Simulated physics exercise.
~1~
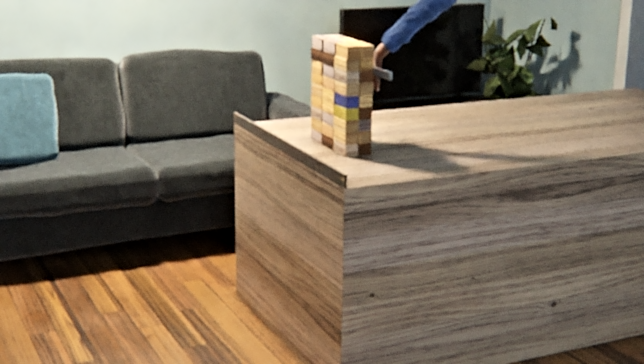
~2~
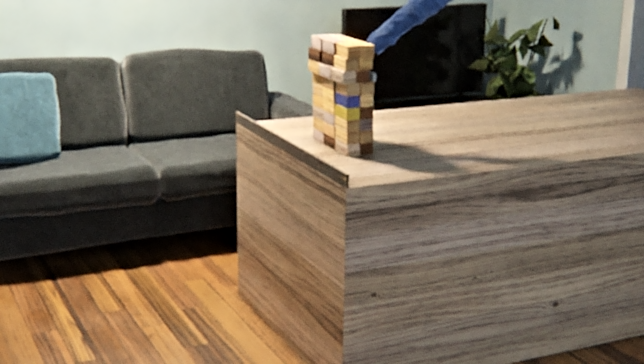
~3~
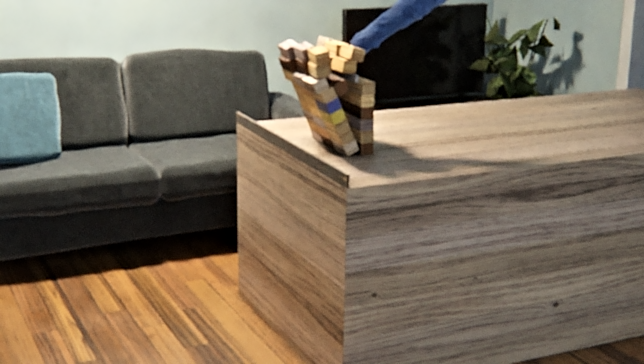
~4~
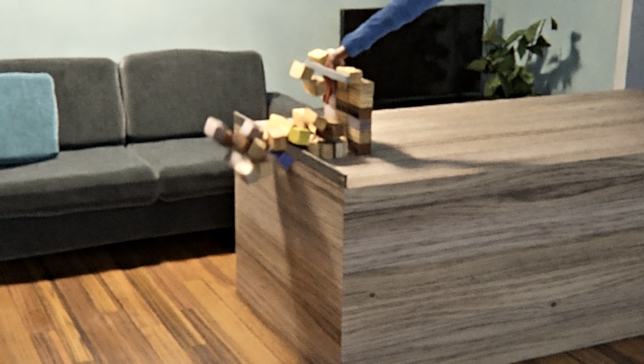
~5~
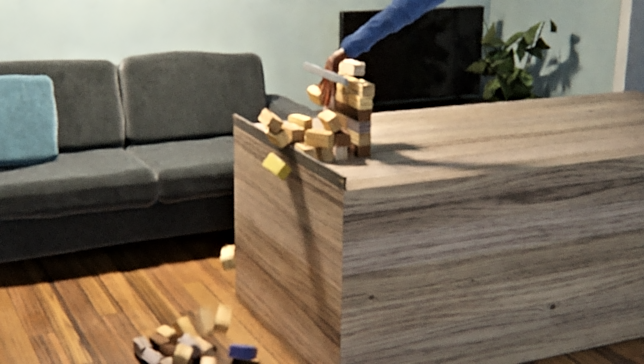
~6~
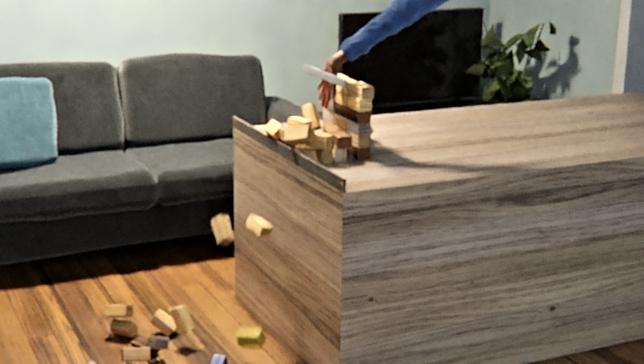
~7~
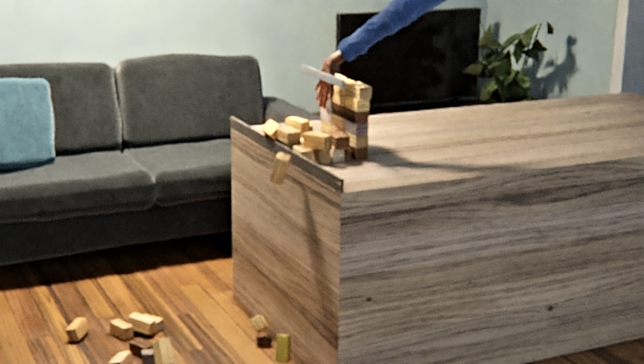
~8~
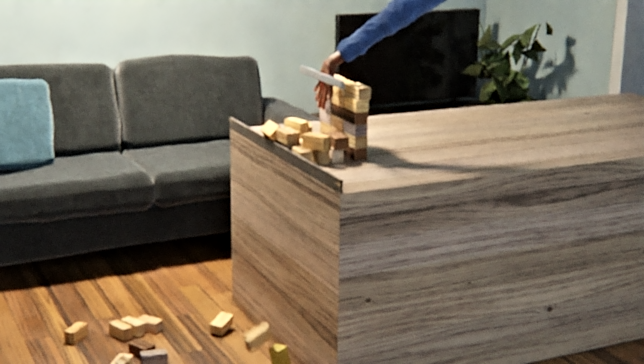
The clip opens on a stack of wooden toy blocks standing near the end of a low wood-grain cupboard, with a grey sofa and a dark screen behind. A hand in a blue sleeve pushes a strip of wood into the stack from the right. The upper blocks shift left, then a section of the stack leans and breaks apart toward the edge. Blocks, the blue one among them, spill over the low board and drop to the wooden floor, and the yellow one follows. A few more tumble down, while part of the stack still stands beside a heap on top and others lie scattered below.
